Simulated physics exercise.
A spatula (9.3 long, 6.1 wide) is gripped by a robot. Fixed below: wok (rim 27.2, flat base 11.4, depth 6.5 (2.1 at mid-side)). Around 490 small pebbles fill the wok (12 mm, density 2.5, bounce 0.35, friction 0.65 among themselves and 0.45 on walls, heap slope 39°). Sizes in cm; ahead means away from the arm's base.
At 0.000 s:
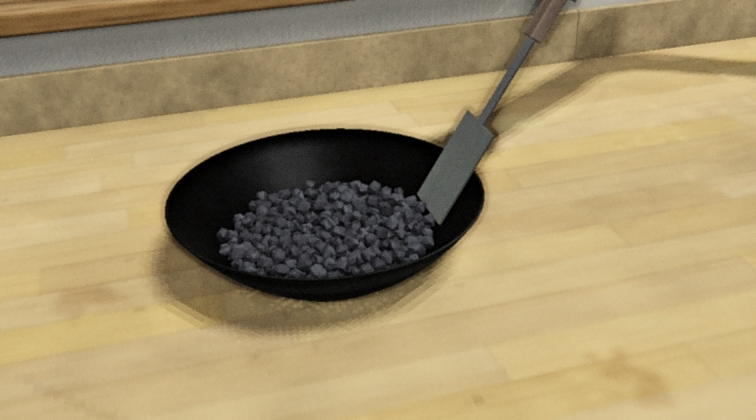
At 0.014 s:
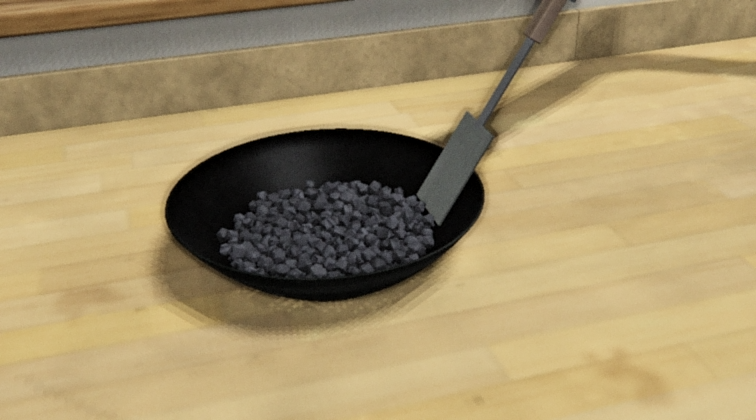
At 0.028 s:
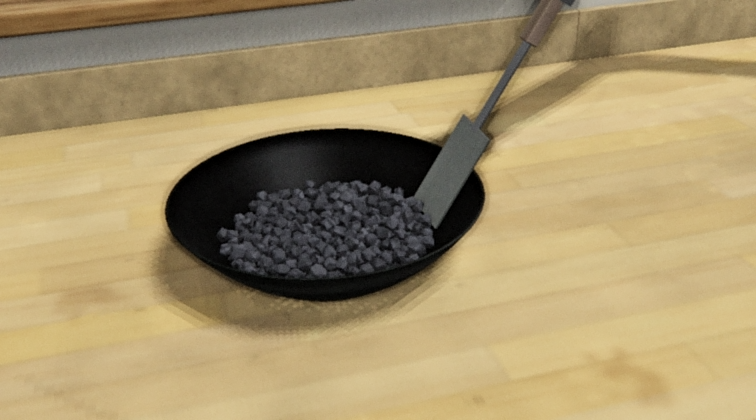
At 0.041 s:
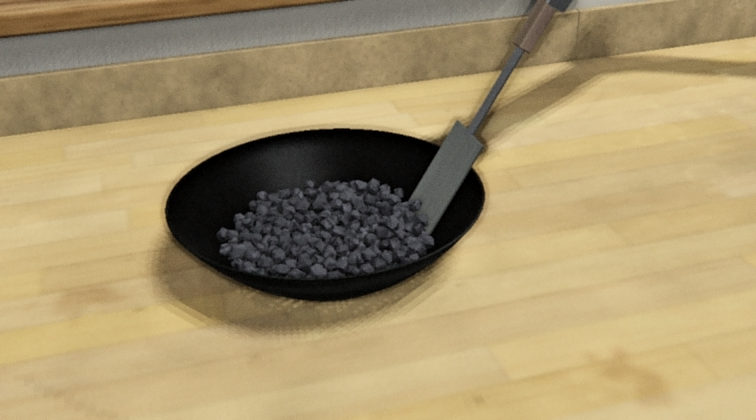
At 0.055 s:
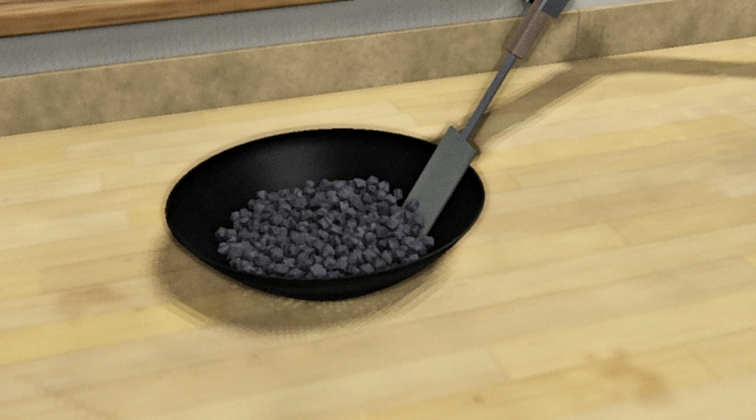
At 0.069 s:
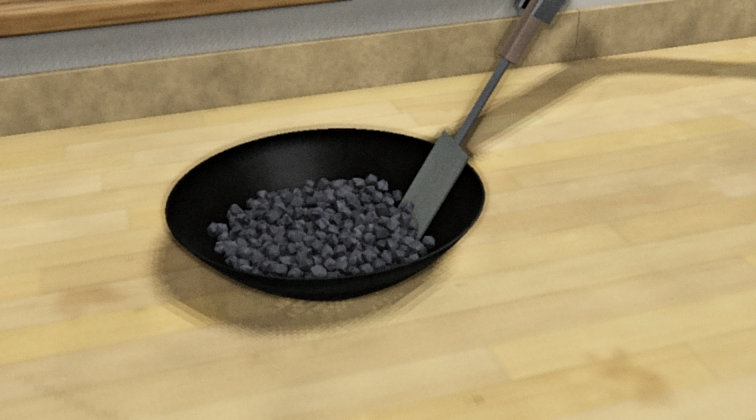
In a black wok on a wooden counter, a spatula pushes dark pebbles slightly left.
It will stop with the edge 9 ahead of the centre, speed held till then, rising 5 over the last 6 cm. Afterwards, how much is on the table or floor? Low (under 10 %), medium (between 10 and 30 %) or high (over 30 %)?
A medium share, between 10 and 30 %, ends on the table or floor.
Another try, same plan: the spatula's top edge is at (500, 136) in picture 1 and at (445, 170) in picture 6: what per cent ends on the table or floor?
About 35 per cent.
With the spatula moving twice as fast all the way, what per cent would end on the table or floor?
Then about 35 per cent.
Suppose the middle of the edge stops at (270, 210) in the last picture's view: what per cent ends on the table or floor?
Some 0 per cent.
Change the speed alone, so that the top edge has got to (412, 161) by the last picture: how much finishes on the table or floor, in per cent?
Some 45 per cent.
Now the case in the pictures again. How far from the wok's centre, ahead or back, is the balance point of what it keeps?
Some 3.5 cm ahead.
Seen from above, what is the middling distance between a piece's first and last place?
Some 5 cm.
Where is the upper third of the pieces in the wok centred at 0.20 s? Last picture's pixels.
Around (247, 230).
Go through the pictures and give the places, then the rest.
In the first frame, spatula top edge at (481, 123), sloping 58°; upper third of the load around (335, 226), from x 225 to 430, top at y 185; 490 in the wok.
In the second frame, spatula top edge at (480, 123), sloping 58°; upper third of the load around (335, 226), from x 225 to 430, top at y 185.
In the third frame, spatula top edge at (477, 127), sloping 58°; upper third of the load around (335, 227), from x 225 to 430, top at y 185.
In the fourth frame, spatula top edge at (470, 133), sloping 58°; upper third of the load around (334, 225), from x 225 to 430, top at y 185.
In the fifth frame, spatula top edge at (463, 138), sloping 58°; upper third of the load around (330, 224), from x 220 to 430, top at y 185.
In the sixth frame, spatula top edge at (456, 143), sloping 58°; upper third of the load around (321, 223), from x 215 to 430, top at y 180; 490 in the wok.
By 0.20 s, sloping 58°, highest piece 7 above the table; 490 in the wok.
By 0.33 s, sloping 58°, highest piece 8 above the table; 487 in the wok, 3 on the blade or in flight.
By 0.59 s, sloping 58°, highest piece 7 above the table; 380 in the wok, 100 on the table or floor, 10 on the blade or in flight.
By 1.64 s, sloping 58°, highest piece 7 above the table; 380 in the wok, 110 on the table or floor.
Final count, 380 in the wok, 110 on the table or floor. That is 22 % on the table or floor.
